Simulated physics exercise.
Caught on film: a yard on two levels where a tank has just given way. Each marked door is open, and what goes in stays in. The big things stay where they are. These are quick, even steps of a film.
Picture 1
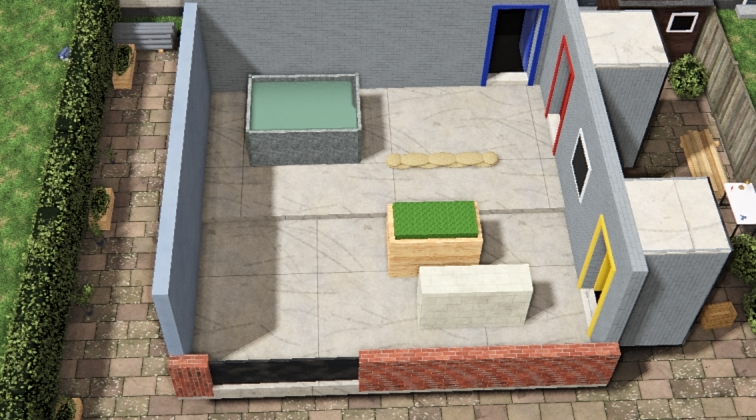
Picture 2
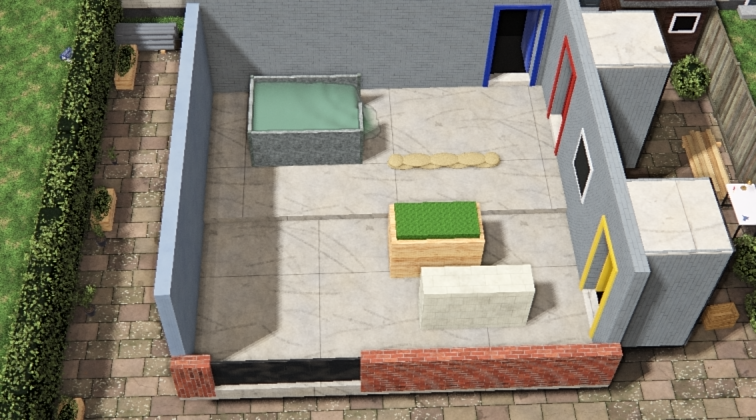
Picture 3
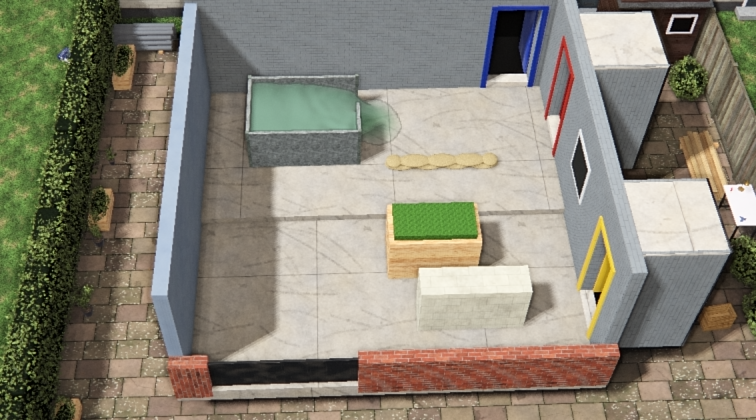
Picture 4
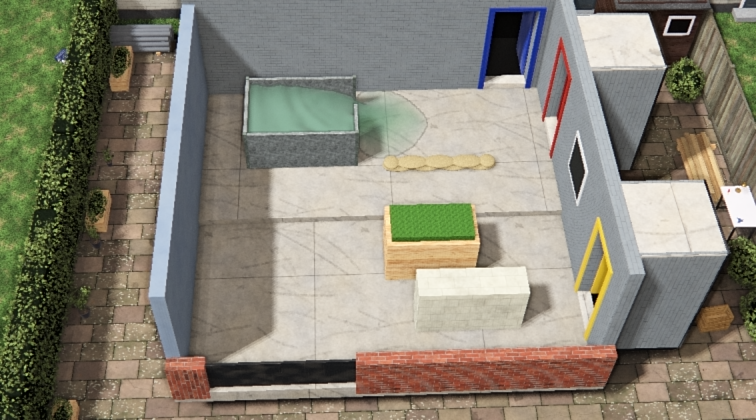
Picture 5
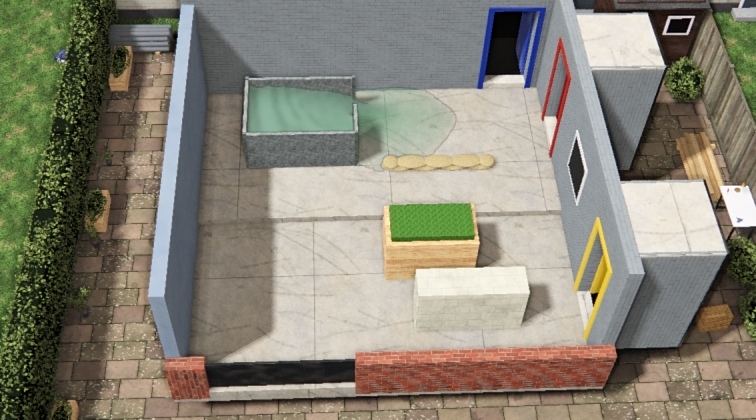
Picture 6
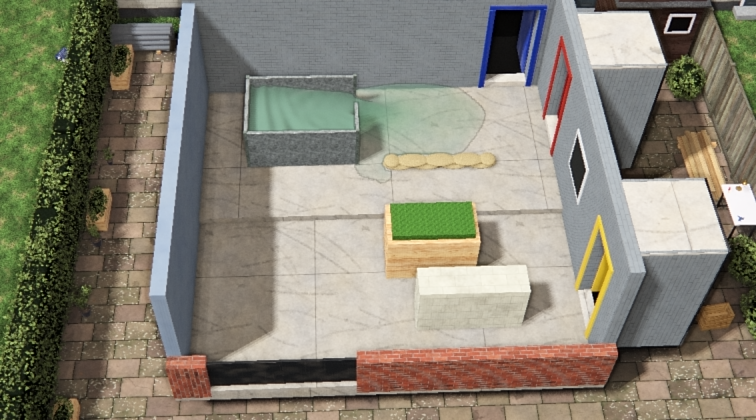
Greenish water sits still in an open grey tank in a walled yard, then begins to pour out through a gap in the tank's right side. It fans across the pale paving to the right, spreading wider behind the row of sandbags and also creeping toward their left end.
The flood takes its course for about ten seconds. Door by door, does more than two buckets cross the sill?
The yellow door lets in a lot; the blue door lets in a lot; the red door lets in a lot.
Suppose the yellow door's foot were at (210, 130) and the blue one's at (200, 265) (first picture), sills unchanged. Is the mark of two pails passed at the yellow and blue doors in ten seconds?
Then: The yellow door stays under; the blue door takes less.
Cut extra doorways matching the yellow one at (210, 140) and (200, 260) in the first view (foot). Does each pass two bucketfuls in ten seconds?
One after the other: Is under, takes less.
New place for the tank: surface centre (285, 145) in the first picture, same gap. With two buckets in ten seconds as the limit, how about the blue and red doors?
One by one: Blue door takes more; red door passes that mark.
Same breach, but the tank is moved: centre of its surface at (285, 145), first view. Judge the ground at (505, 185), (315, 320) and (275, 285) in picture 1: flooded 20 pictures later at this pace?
One after the other: Covered, no water, clear.
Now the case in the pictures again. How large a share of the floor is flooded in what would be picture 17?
Near 25 in a hundred.
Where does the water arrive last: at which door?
The yellow-painted one.
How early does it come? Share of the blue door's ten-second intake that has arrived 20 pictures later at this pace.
Roughly 55 per cent.
A moment on, water covers 20 % of the floor; the yellow door not reached, the blue door wet at the sill, nothing in, the red door wet at the sill, nothing in.
Next, water covers 25 % of the floor; the yellow door not reached, the blue door under two buckets in, the red door over two buckets in.
Then, water covers 35 % of the floor; the yellow door wet at the sill, nothing in, the blue door over two buckets in, the red door far over two buckets in.
Later, water covers 55 % of the floor; the yellow door wet at the sill, nothing in, the blue door over two buckets in, the red door far over two buckets in.
In the end, water covers 80 % of the floor; the yellow door over two buckets in, the blue door over two buckets in, the red door far over two buckets in.
